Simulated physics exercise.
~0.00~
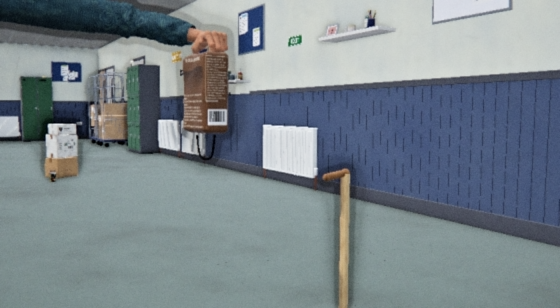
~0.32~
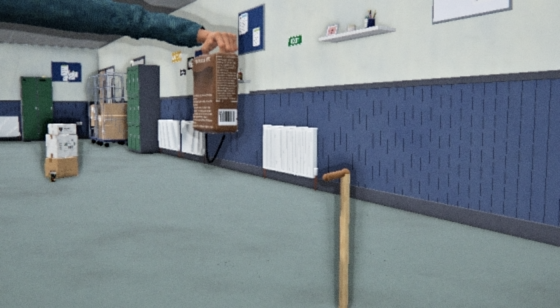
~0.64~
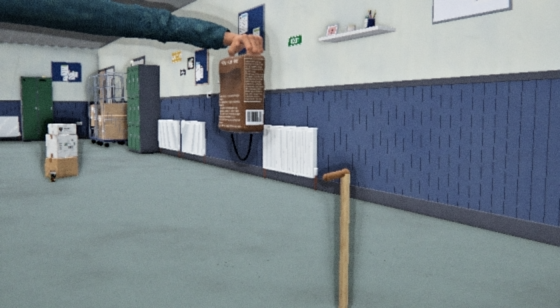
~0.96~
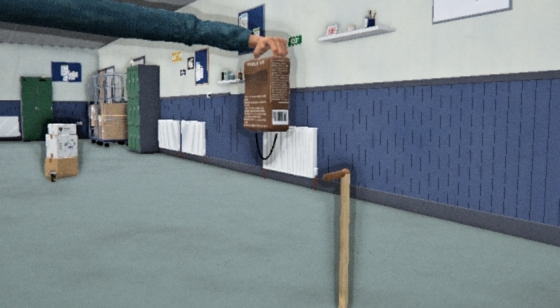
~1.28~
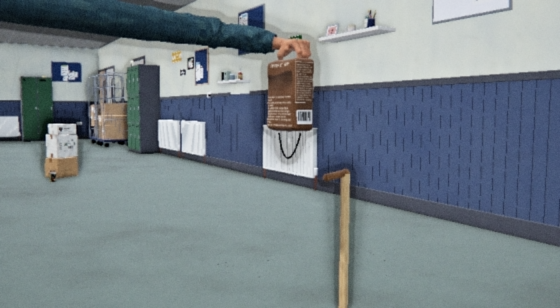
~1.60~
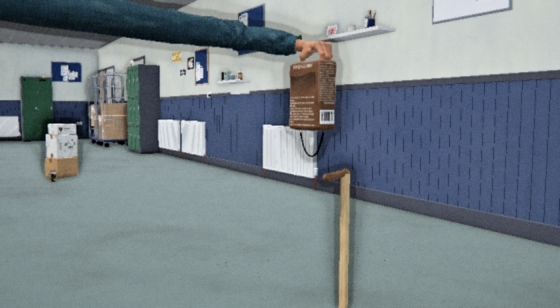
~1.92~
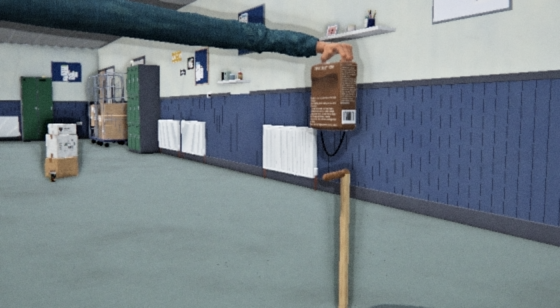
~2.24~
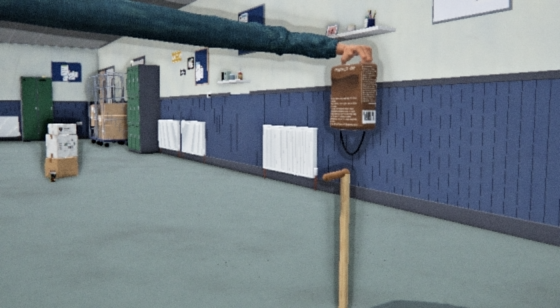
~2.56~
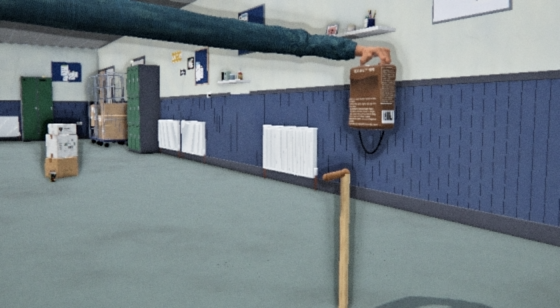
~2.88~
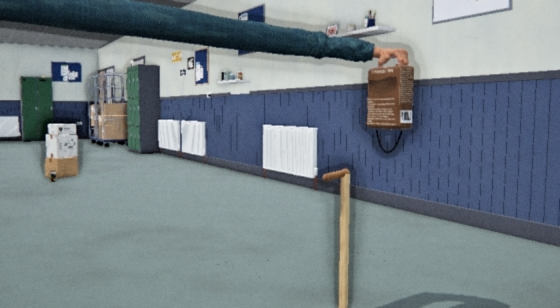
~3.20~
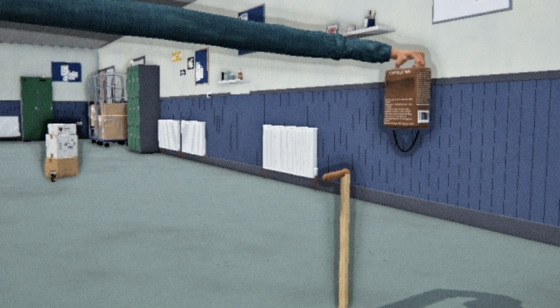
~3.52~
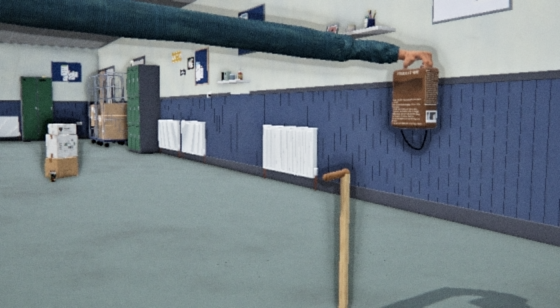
A room with white upper walls, blue lower panelling and a grey-green floor is seen from a fixed viewpoint, with green lockers and cardboard boxes at the far left. In the foreground stands a light wooden post with a short brown hook at its top, pointing left. A long dark teal sleeve reaches in from the left, its hand gripping an upright brown bag with a dark loop dangling beneath. The hand carries the bag steadily right, past white wall panels and towards the post. The loop passes above the hook without catching, and the bag ends to the right of the post, still held.
